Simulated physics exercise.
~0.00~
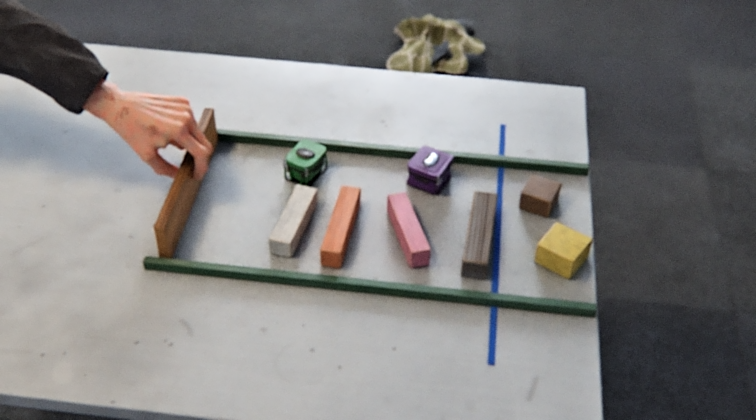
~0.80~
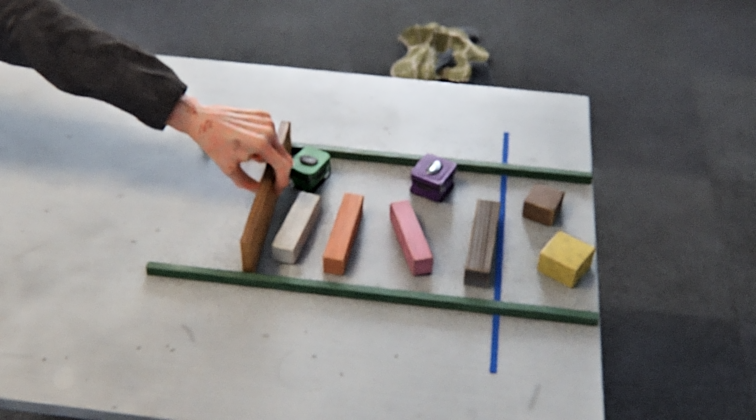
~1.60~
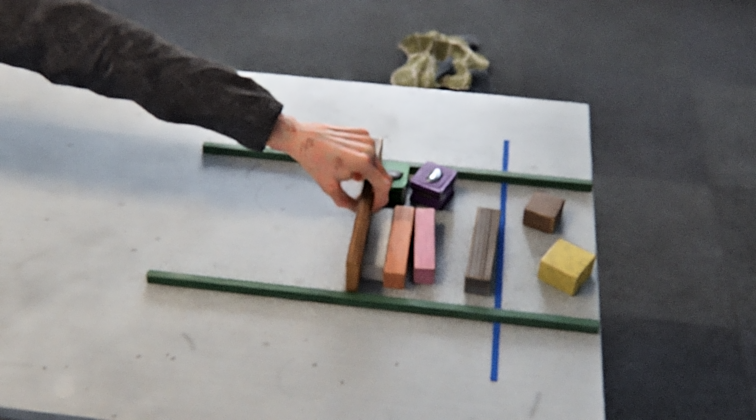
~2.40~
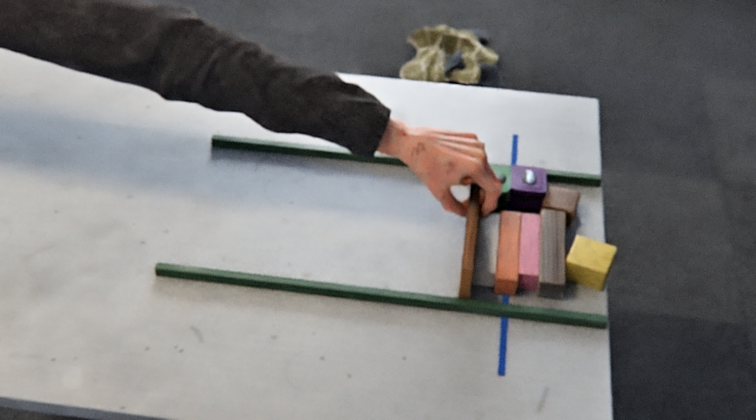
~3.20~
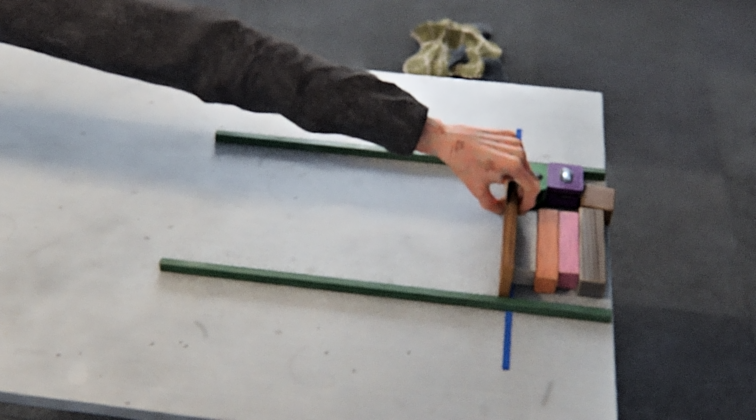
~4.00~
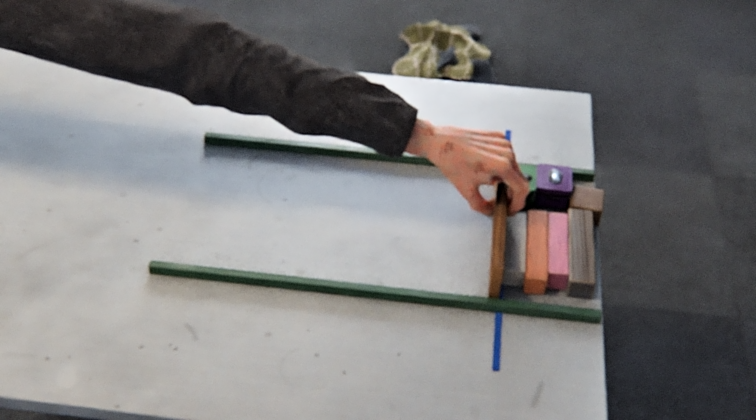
The footage shows a hand sliding an upright wooden board rightward between two green rails, gathering colored bars and blocks and pushing them toward the table's edge. The yellow block drops out of view over the edge, and the board stops near the blue tape with the remaining pieces packed against it.
